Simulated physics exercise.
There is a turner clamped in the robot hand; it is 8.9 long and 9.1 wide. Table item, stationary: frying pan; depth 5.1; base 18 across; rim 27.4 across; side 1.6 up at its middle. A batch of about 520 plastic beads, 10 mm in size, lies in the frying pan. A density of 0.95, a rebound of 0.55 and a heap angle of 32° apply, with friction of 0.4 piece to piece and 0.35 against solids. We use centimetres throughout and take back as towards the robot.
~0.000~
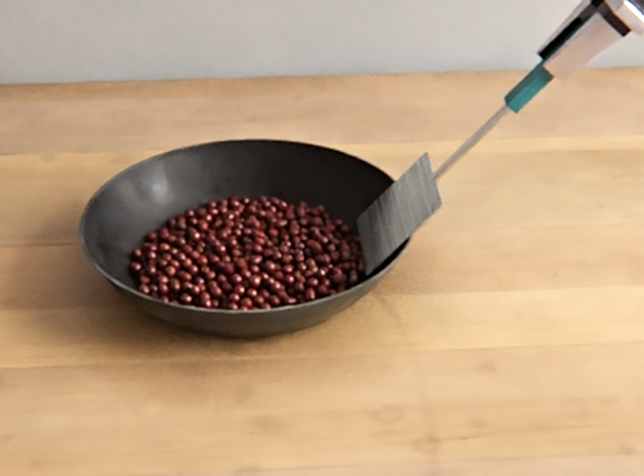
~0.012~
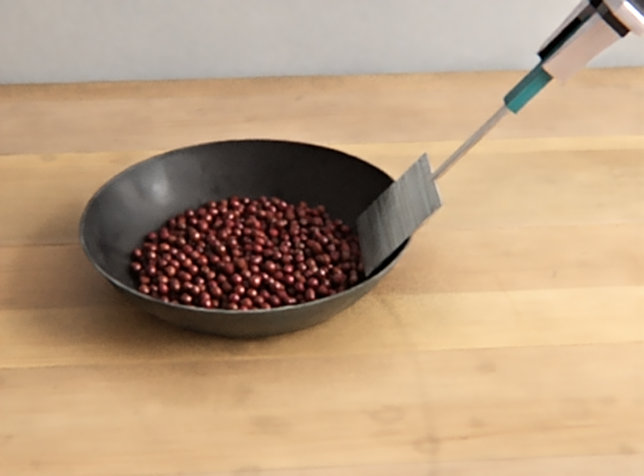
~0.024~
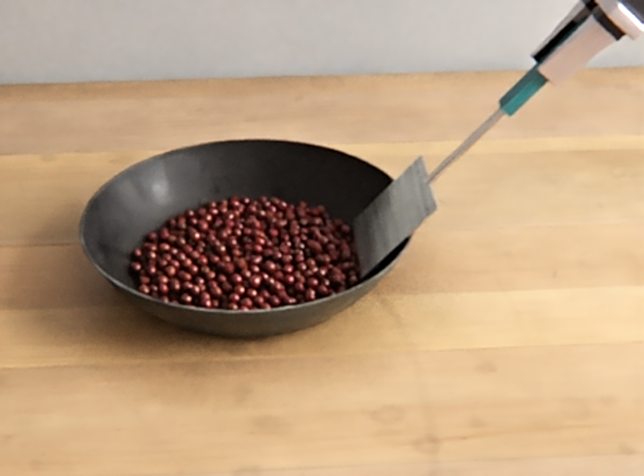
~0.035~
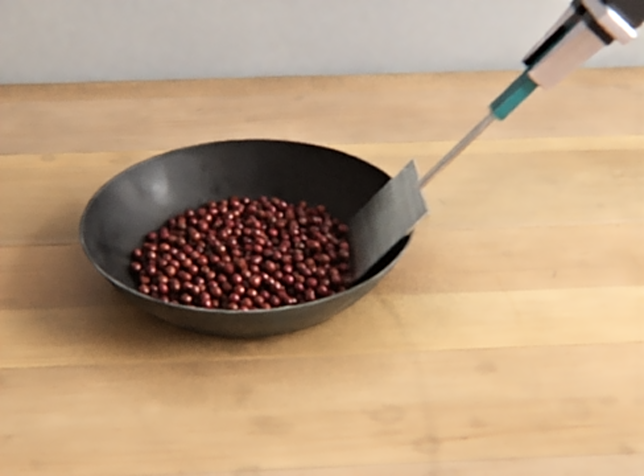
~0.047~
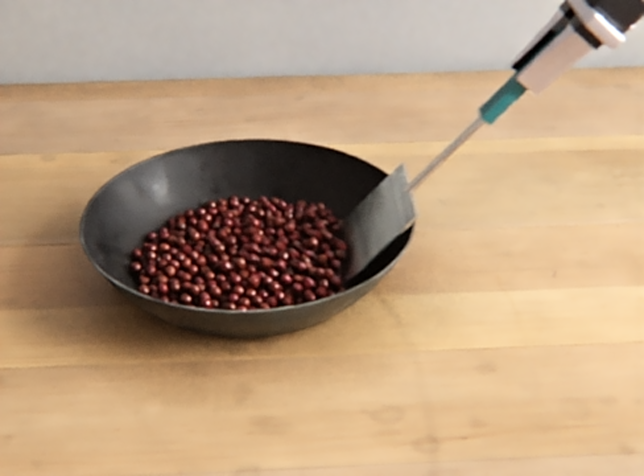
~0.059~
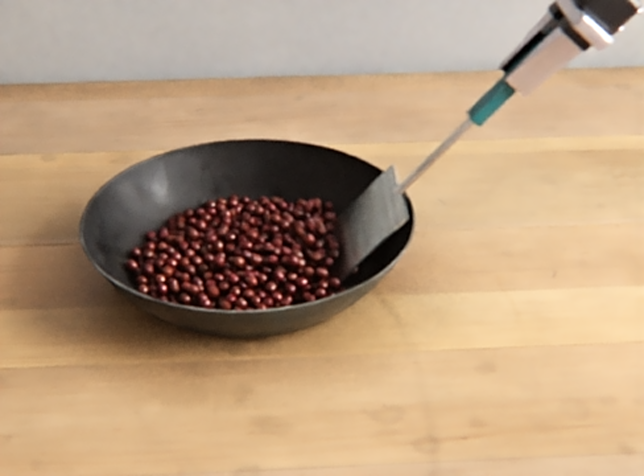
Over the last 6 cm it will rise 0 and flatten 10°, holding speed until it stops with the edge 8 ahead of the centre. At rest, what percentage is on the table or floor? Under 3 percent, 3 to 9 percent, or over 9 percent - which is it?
It is under 3 percent.
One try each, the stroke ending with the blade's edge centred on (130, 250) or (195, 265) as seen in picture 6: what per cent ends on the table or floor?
15 % and 0 %.
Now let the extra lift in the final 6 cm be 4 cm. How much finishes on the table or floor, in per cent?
5 per cent.
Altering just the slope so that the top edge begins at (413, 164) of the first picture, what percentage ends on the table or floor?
Around 5 percent ends up on the table or floor.
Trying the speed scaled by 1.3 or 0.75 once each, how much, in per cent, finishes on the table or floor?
Roughly 5 % and roughly 0 %.
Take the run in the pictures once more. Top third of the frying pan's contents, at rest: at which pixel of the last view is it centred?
Near (136, 239).
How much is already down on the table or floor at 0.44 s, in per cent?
About 0 per cent.
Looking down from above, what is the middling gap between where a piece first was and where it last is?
Some 4 cm.
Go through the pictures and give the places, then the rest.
The first frame shows the turner top edge at (435, 177), sloping 48°; upper third of the load around (250, 251), from x 135 to 365, top at y 200; 515 in the frying pan.
The second frame shows the turner top edge at (434, 178), sloping 48°; upper third of the load around (250, 251), from x 135 to 365, top at y 200.
The third frame shows the turner top edge at (430, 180), sloping 48°; upper third of the load around (251, 251), from x 135 to 360, top at y 200.
The fourth frame shows the turner top edge at (421, 185), sloping 48°; upper third of the load around (252, 250), from x 135 to 360, top at y 200.
The fifth frame shows the turner top edge at (411, 188), sloping 48°; upper third of the load around (257, 249), from x 135 to 370, top at y 200.
The sixth frame shows the turner top edge at (400, 190), sloping 48°; upper third of the load around (260, 250), from x 130 to 375, top at y 200; 515 in the frying pan.
After 0.13 s, sloping 48°, highest piece 7 above the table; 514 in the frying pan, 1 on the blade or in flight.
After 0.20 s, sloping 45°, highest piece 7 above the table; 514 in the frying pan, 1 on the blade or in flight.
After 0.44 s, sloping 38°, highest piece 6 above the table; 512 in the frying pan, 3 on the table or floor.
After 1.49 s, sloping 38°, highest piece 6 above the table; 512 in the frying pan, 3 on the table or floor.
In the end, 512 in the frying pan, 3 on the table or floor. That is 1 % on the table or floor.
